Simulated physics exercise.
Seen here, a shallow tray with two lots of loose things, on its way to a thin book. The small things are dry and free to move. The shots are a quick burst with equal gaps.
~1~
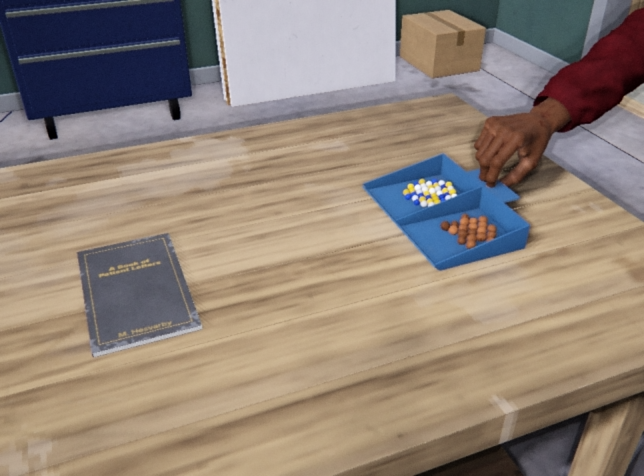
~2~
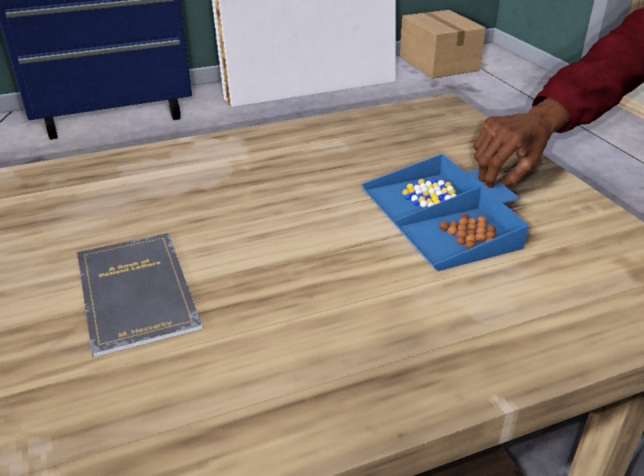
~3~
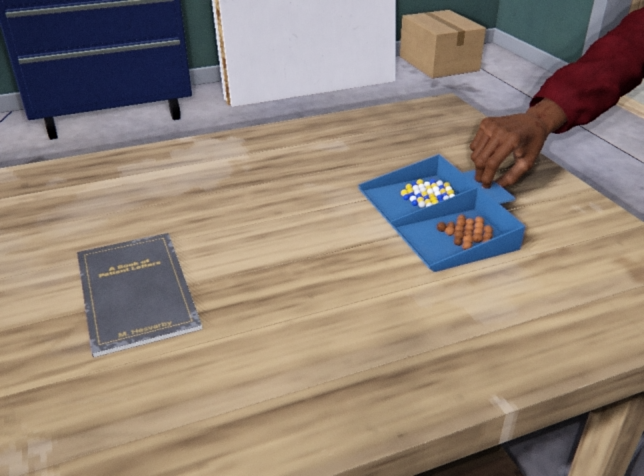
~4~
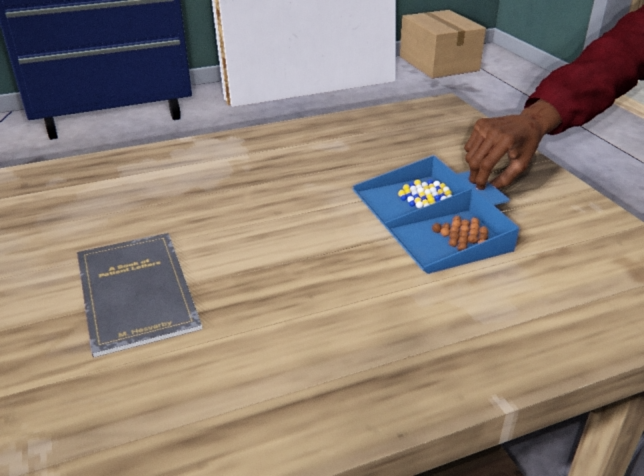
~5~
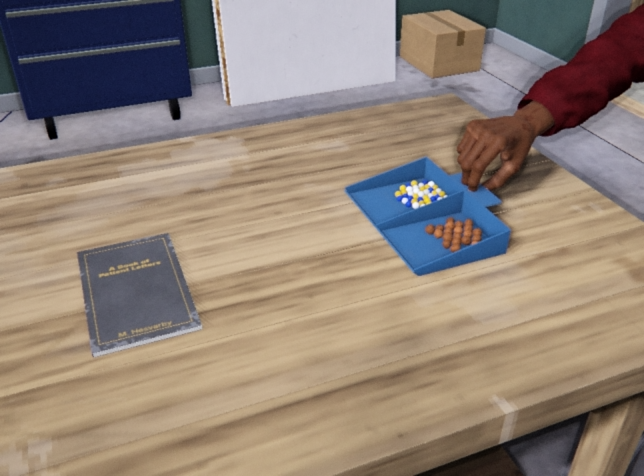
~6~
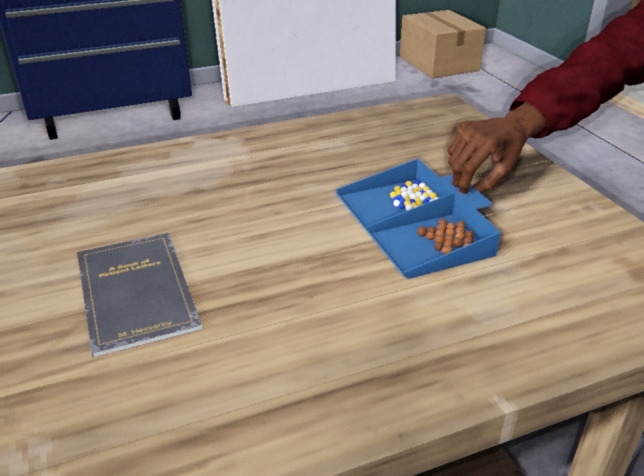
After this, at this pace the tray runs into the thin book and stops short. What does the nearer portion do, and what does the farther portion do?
Here the nearer portion remains inside, and the farther portion remains inside.
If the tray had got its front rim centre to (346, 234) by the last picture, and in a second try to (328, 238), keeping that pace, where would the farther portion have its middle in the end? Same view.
Around (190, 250) in the first try, (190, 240) in the second.
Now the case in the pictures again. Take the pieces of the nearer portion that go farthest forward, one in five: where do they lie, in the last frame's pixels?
Around (230, 291).
Then, 0.43 s past the last view, tray still sliding, front rim near (283, 249); nearer portion all inside; farther portion all inside.
Then, 0.96 s past the last view, tray stopped at the thin book; nearer portion all inside; farther portion all inside.
Then, 1.17 s past the last view, tray stopped at the thin book; nearer portion all inside, moved towards the front rim; farther portion all inside, moved towards the front rim.
Finally, tray stopped at the thin book; nearer portion all inside, moved towards the front rim; farther portion all inside, moved towards the front rim.
